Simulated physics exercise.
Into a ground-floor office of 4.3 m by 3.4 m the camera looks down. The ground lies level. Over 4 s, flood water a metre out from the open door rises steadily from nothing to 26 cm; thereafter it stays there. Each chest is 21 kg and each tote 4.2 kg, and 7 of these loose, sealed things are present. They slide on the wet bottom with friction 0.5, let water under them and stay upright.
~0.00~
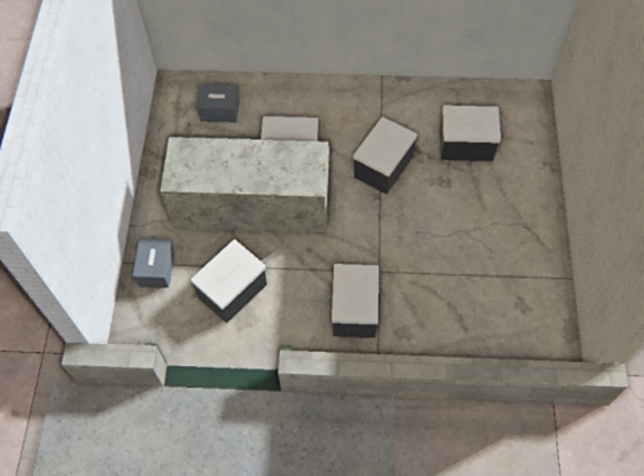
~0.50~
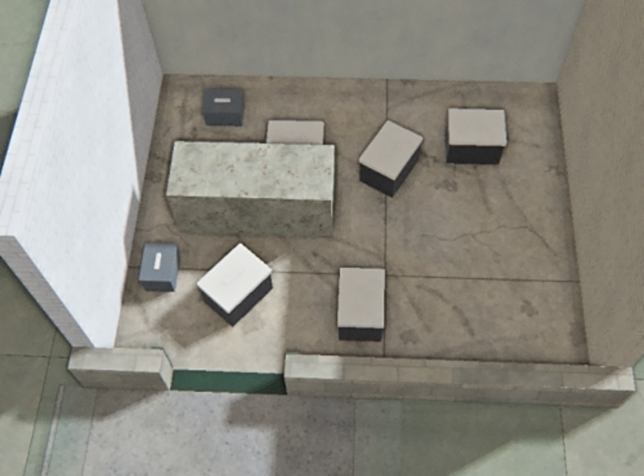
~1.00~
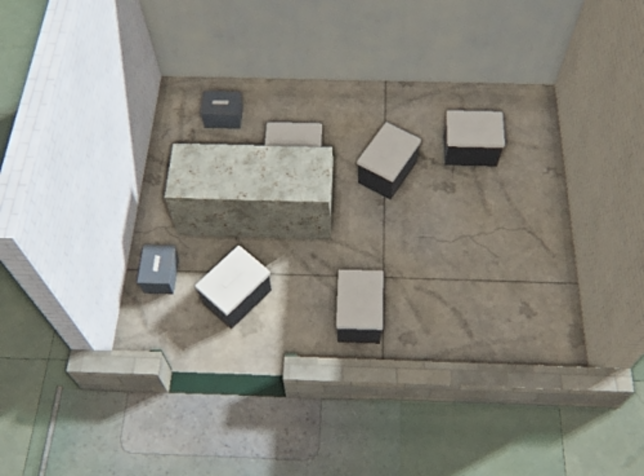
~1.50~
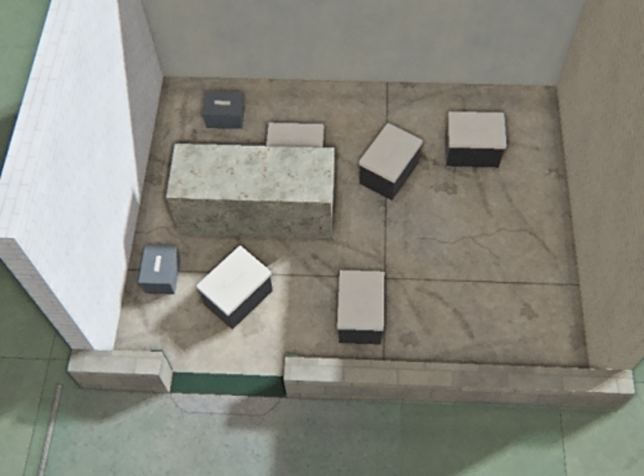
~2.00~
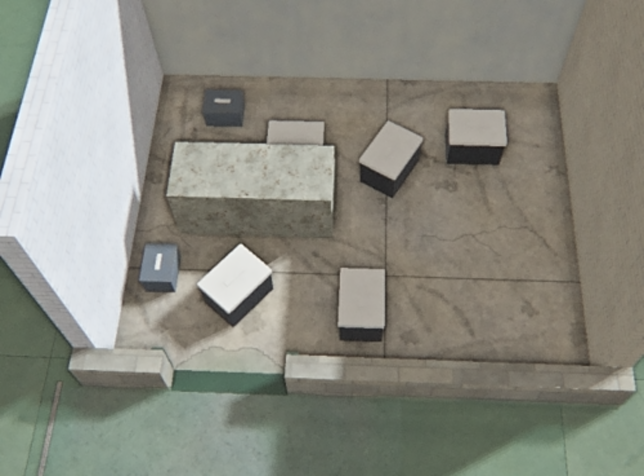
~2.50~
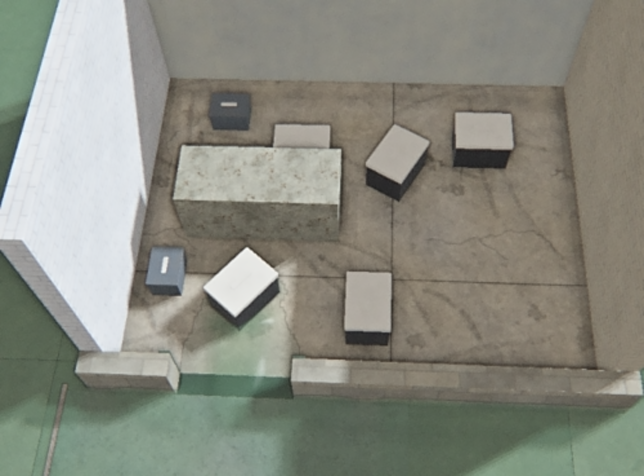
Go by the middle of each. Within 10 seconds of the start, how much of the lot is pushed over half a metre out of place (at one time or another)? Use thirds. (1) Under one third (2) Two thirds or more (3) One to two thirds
3, one to two thirds.
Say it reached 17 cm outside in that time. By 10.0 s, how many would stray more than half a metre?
Count under that change: 3.
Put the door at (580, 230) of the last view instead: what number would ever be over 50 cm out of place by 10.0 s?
In that case 5 of them.
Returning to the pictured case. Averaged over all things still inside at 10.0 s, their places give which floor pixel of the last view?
Roughly at (375, 190).
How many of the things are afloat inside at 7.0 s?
At that instant the tally stands at 1.
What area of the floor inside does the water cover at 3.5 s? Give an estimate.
Roughly 2.5 m2.
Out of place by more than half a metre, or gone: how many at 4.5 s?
The answer is 1.
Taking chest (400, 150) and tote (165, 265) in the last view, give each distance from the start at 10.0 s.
They sit 0 cm and 250 cm away, in the order given.
After 3.5 s 0 of 7 are over 50 cm from their spots; 0 afloat.
After 4.5 s 1 of 7 are over 50 cm from their spots; 1 afloat.
After 7.0 s 3 of 7 are over 50 cm from their spots; 1 afloat.
After 10.0 s 4 of 7 are over 50 cm from their spots, and 4 have been at some point; 5 afloat.
